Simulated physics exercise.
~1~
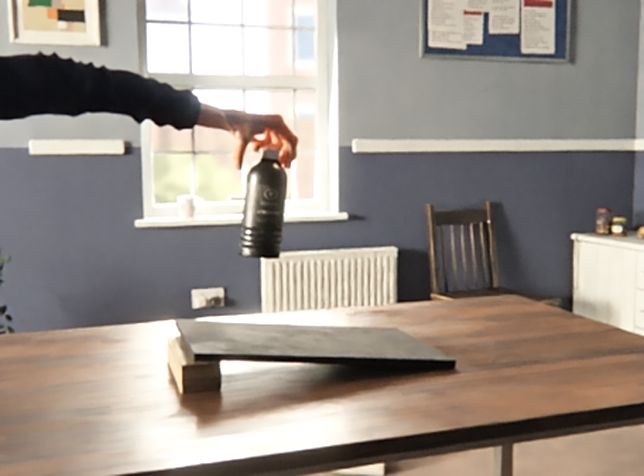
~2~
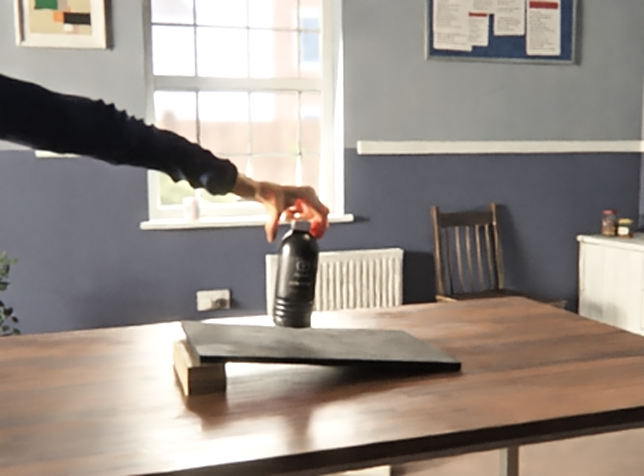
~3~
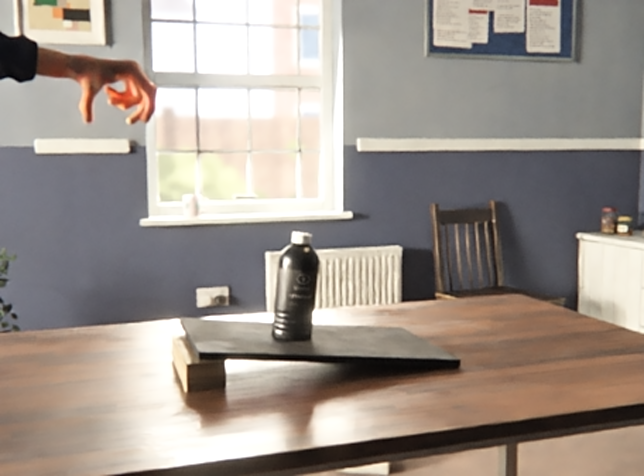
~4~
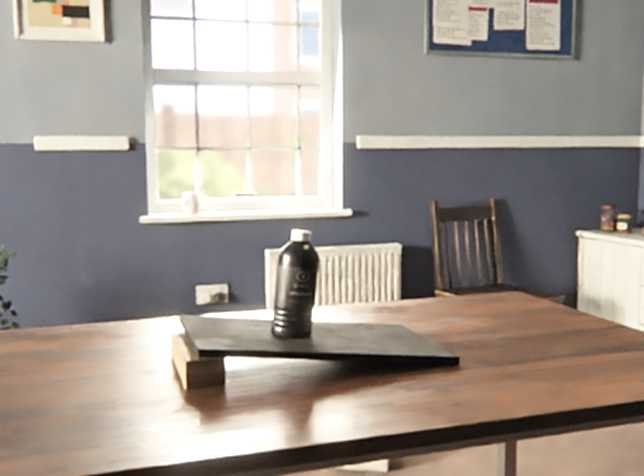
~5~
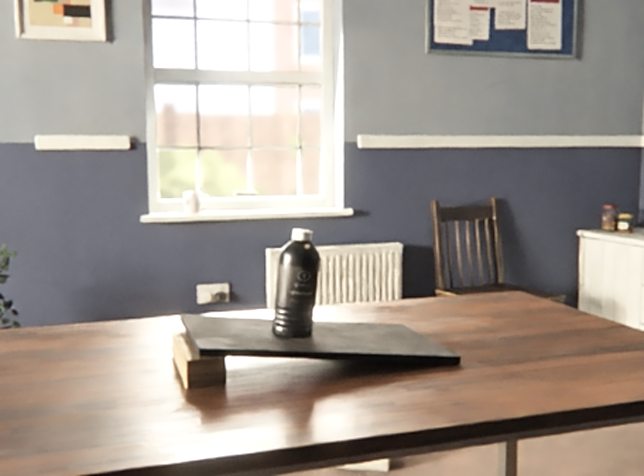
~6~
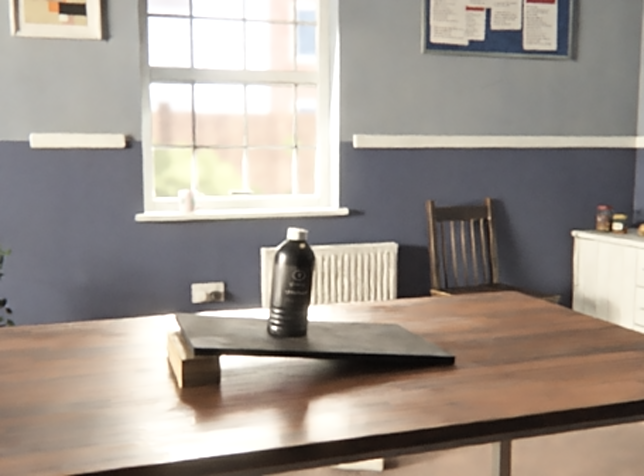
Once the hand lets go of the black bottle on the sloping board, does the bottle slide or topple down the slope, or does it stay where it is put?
The black bottle stays where it is put, standing upright and still on the sloping board after the hand draws away.
